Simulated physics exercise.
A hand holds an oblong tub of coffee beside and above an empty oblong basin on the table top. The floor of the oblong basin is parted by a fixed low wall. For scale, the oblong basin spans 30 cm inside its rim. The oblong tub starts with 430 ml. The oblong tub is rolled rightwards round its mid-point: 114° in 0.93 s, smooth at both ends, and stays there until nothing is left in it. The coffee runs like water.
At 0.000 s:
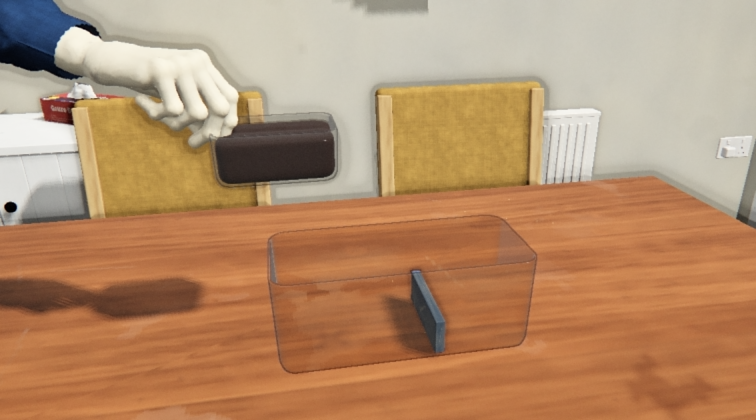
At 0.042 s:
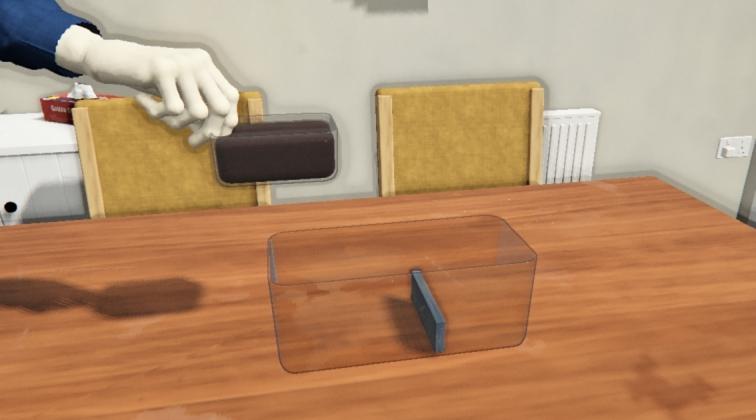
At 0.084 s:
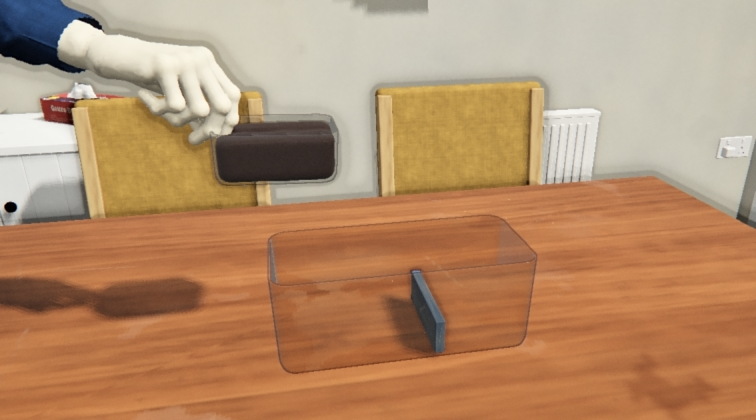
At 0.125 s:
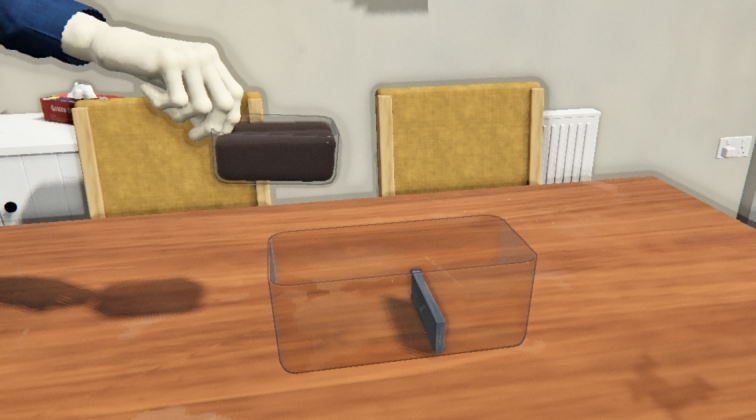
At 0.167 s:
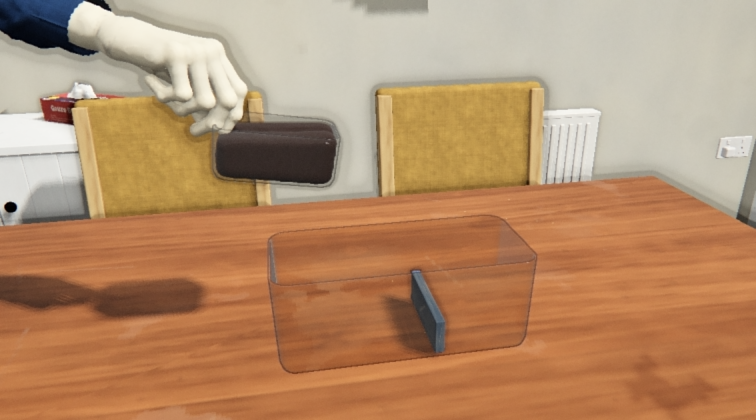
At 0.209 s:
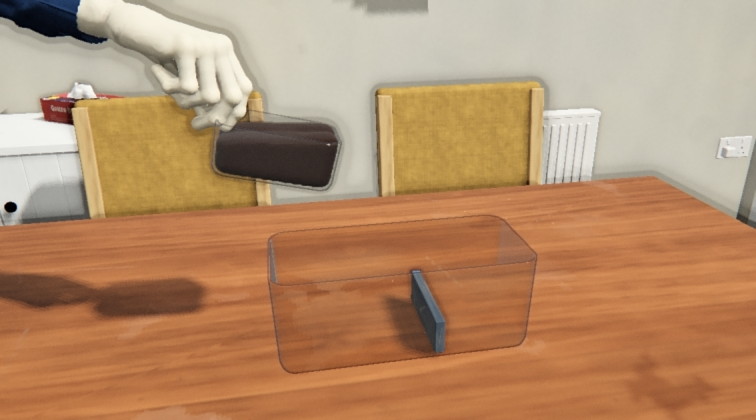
A white-gloved hand in a blue sleeve holds a small, clear-edged oblong tub of dark brown coffee above a wooden table, seen from slightly above by a still camera. Below and to the right sits a see-through oblong basin with a blue-grey upright wall inside, with two mustard-backed chairs behind. The tub starts level, then slowly tilts a little rightwards as the hand turns.
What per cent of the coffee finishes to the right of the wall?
Roughly 4 per cent is past the wall.
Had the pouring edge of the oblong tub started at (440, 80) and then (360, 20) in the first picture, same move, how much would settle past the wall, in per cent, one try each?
In turn about 70 and 60 per cent.
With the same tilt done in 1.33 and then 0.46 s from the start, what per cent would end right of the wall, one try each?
In turn about 5 and 10 per cent.
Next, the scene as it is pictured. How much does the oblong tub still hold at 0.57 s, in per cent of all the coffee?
About 24 per cent.
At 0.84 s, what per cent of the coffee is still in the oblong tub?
About 3 per cent.
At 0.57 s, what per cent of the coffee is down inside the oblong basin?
About 32 per cent.
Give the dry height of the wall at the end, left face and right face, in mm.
Left about 26 mm, right about 42 mm.
Then, 0.57 s in, the tilt is 78° and 25 per cent is still to pour, 31 is left of the wall and 0 right of it.
Then, 0.84 s in, the tilt is 112° and 3 per cent is still to pour, 90 is left of the wall and 3 right of it.
Then, 1.12 s in, the tilt is 114° and 0 per cent is still to pour, 96 is left of the wall and 4 right of it.
Then, 1.43 s in, the tilt is 114° and 0 per cent is still to pour, 96 is left of the wall and 4 right of it.
Finally, 96 per cent lies left of the wall, 4 right of it and 0 outside.
